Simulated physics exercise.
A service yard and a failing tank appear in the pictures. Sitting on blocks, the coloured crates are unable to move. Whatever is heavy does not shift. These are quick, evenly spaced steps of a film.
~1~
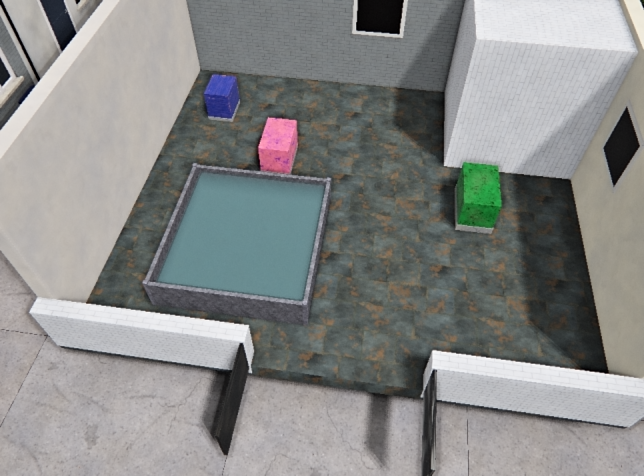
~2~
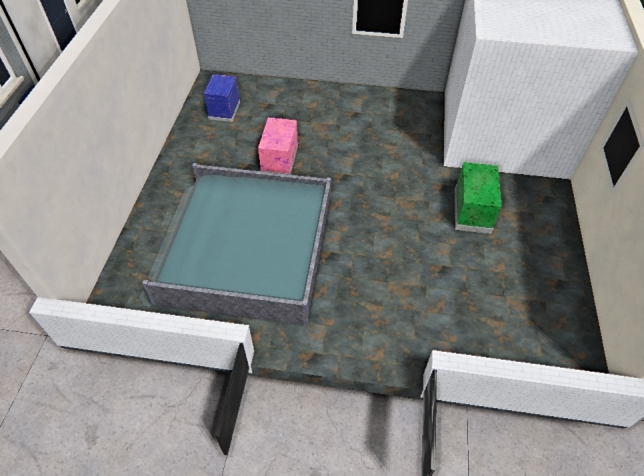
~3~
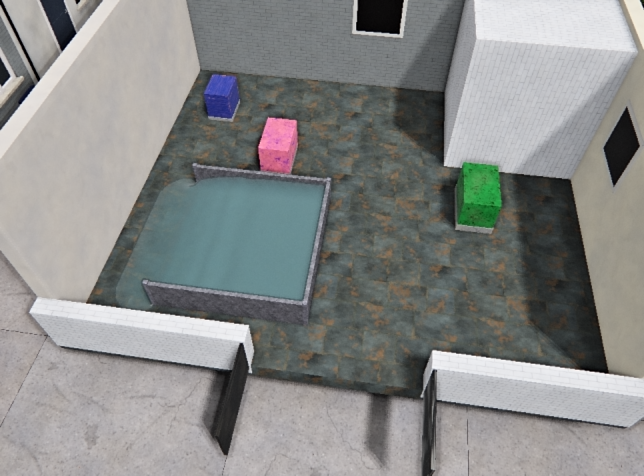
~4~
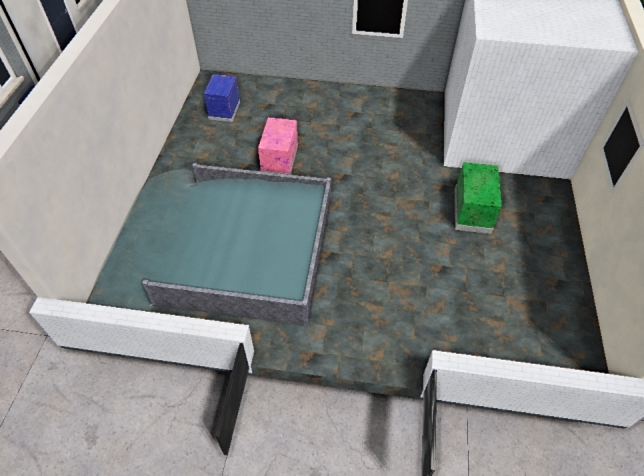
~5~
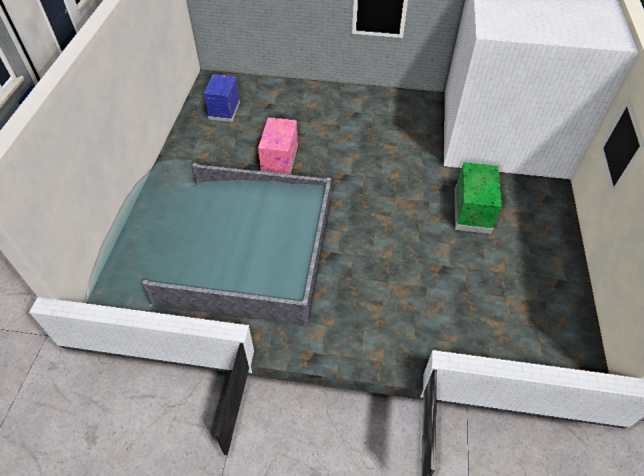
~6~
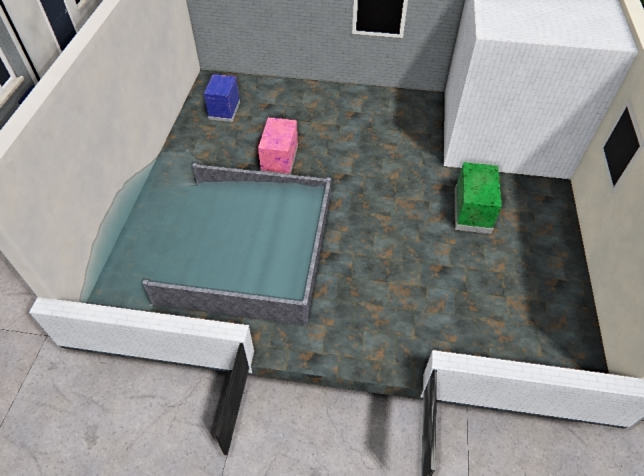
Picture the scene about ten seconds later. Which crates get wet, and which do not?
In the end the pink crate is left dry, the blue crate is left wet, the green crate is left dry.
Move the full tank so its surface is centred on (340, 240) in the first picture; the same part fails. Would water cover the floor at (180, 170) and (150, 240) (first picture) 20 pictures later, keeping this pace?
The first spot is wetted, while the second is wetted.
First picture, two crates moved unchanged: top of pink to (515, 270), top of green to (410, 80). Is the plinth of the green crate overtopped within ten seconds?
The green crate gets flooded.
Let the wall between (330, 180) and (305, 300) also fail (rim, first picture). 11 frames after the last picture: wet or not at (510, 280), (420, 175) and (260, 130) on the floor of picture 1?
Taken in turn, that's reached, reached, and finally not reached.
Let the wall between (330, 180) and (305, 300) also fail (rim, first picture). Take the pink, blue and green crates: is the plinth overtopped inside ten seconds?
The pink one is reached; the blue one is reached; the green one is reached.
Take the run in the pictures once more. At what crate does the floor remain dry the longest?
My pick is the green one.
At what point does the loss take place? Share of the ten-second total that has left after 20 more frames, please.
20 per cent.
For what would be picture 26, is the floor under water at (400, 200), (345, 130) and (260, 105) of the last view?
First spared, second inundated, third inundated.
A moment on, water covers 10 % of the floor; the pink crate not reached, the blue crate not reached, the green crate not reached.
Next, water covers 25 % of the floor; the pink crate not reached, the blue crate water round its plinth, the green crate not reached.
Then, water covers 45 % of the floor; the pink crate water round its plinth, the blue crate water round its plinth, the green crate not reached.
Later, water covers 60 % of the floor; the pink crate water round its plinth, the blue crate water round its plinth, the green crate not reached.
In the end, water covers 100 % of the floor; the pink crate stayed above the water, the blue crate was topped, the green crate stayed above the water.
